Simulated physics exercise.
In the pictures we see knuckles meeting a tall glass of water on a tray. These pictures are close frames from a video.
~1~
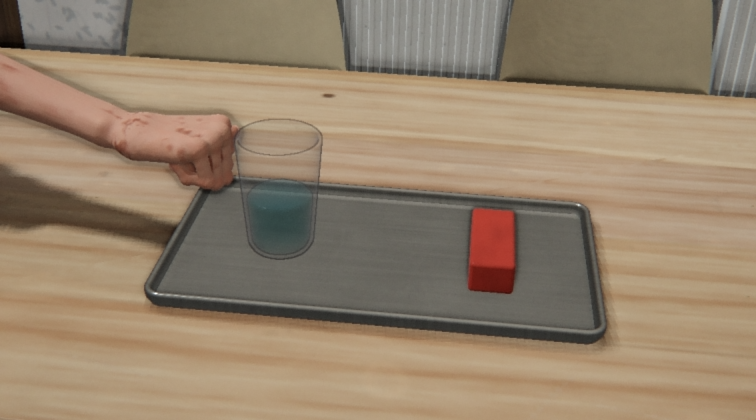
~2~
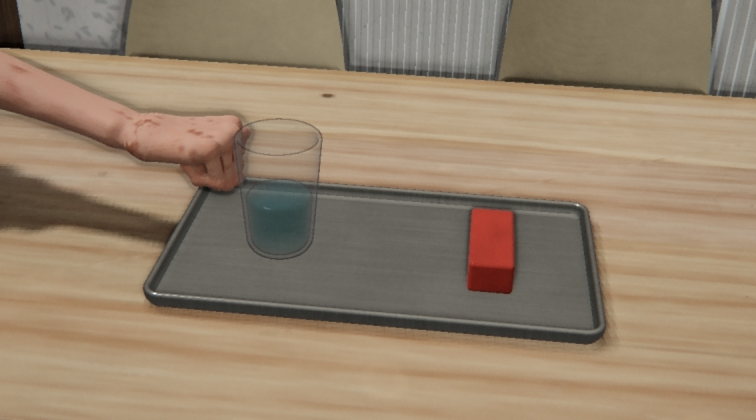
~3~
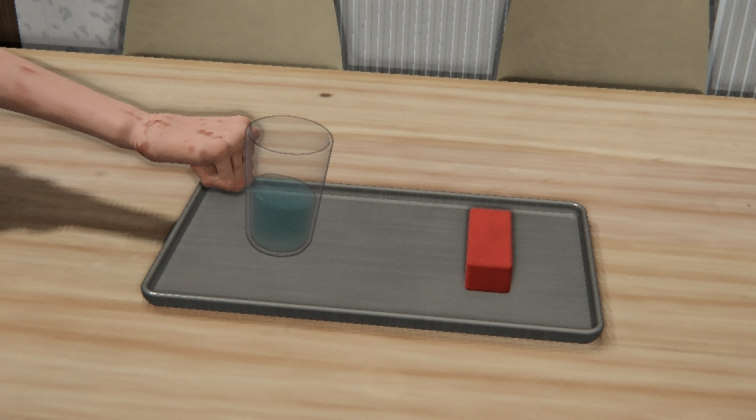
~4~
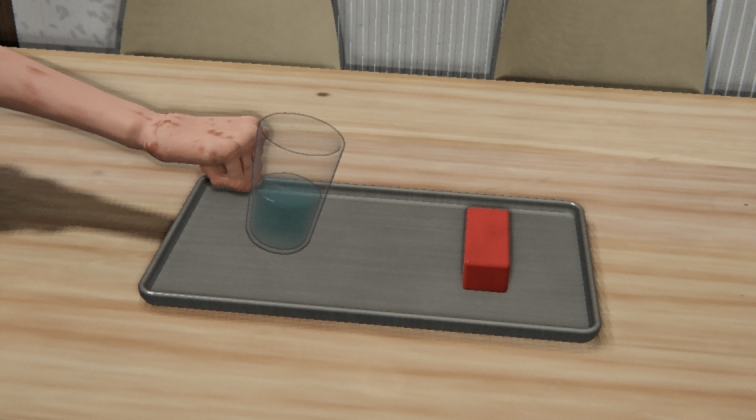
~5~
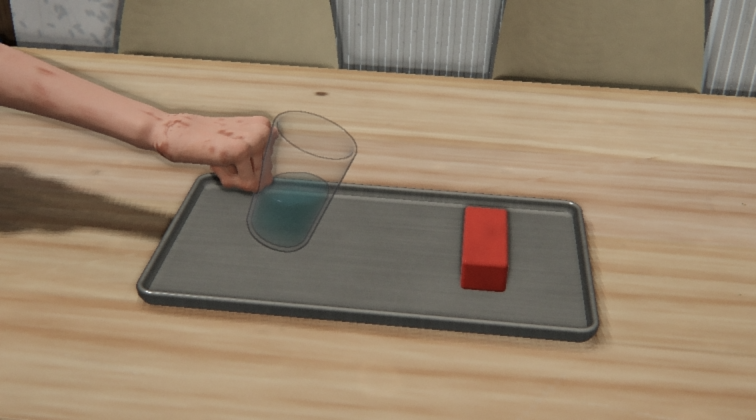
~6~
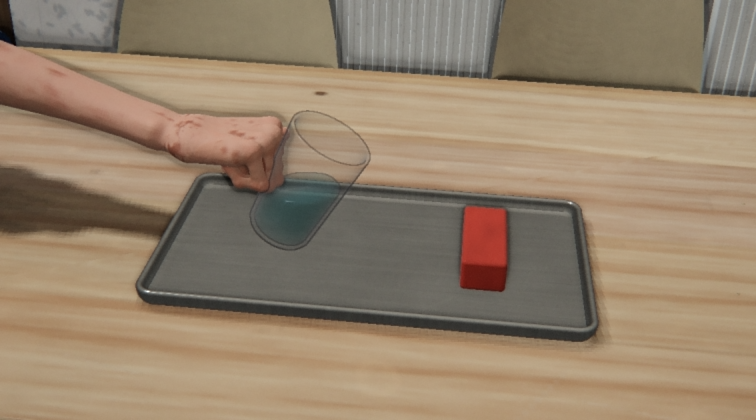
A bare forearm with reddish marks reaches in from the left over a pale wooden table, seen from slightly above, with beige chair backs behind. Its closed knuckles meet a tall clear glass of blue-green water at the left of a gray rimmed tray, and a red block sits at the right. The hand pushes rightward and the upright glass leans steadily right, its water shifting inside, while the view barely drifts.
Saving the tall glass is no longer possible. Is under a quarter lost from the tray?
Yes - remaining: Over three quarters.
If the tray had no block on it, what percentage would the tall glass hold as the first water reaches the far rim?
Roughly 50 per cent.
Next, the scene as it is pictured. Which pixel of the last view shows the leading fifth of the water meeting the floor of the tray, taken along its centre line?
It lands around (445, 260).
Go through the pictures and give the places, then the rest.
In the first picture, it leans 0°; its right rim is at (320, 142); the water meets the walls at (249, 189) and (314, 195); the tray's far rim is at (593, 263); a block is fixed to the tray further along.
In the second picture, it leans 0°; its right rim is at (319, 142); the water meets the walls at (248, 188) and (313, 194).
In the third picture, it leans 6°; its right rim is at (330, 144); the water meets the walls at (253, 176) and (316, 195).
In the fourth picture, it leans 13°; its right rim is at (342, 147); the water meets the walls at (257, 178) and (322, 191).
In the fifth picture, it leans 20°; its right rim is at (354, 152); the water meets the walls at (261, 186) and (331, 188).
In the sixth picture, it leans 27°; its right rim is at (368, 160); the water meets the walls at (264, 184) and (342, 186).
A moment on, the tall glass is falling and 100 per cent is in the glass, 0 on the tray and 0 above or beyond its rim.
Next, the tall glass lies on its side and 99 per cent is in the glass, 1 on the tray and 0 above or beyond its rim.
Then the tall glass lies on its side and 54 per cent is in the glass, 26 on the tray and 21 above or beyond its rim.
Later the tall glass lies on its side and 25 per cent is in the glass, 59 on the tray and 16 above or beyond its rim.
At rest 87 per cent is held by tray and glass, 13 is off the tray.
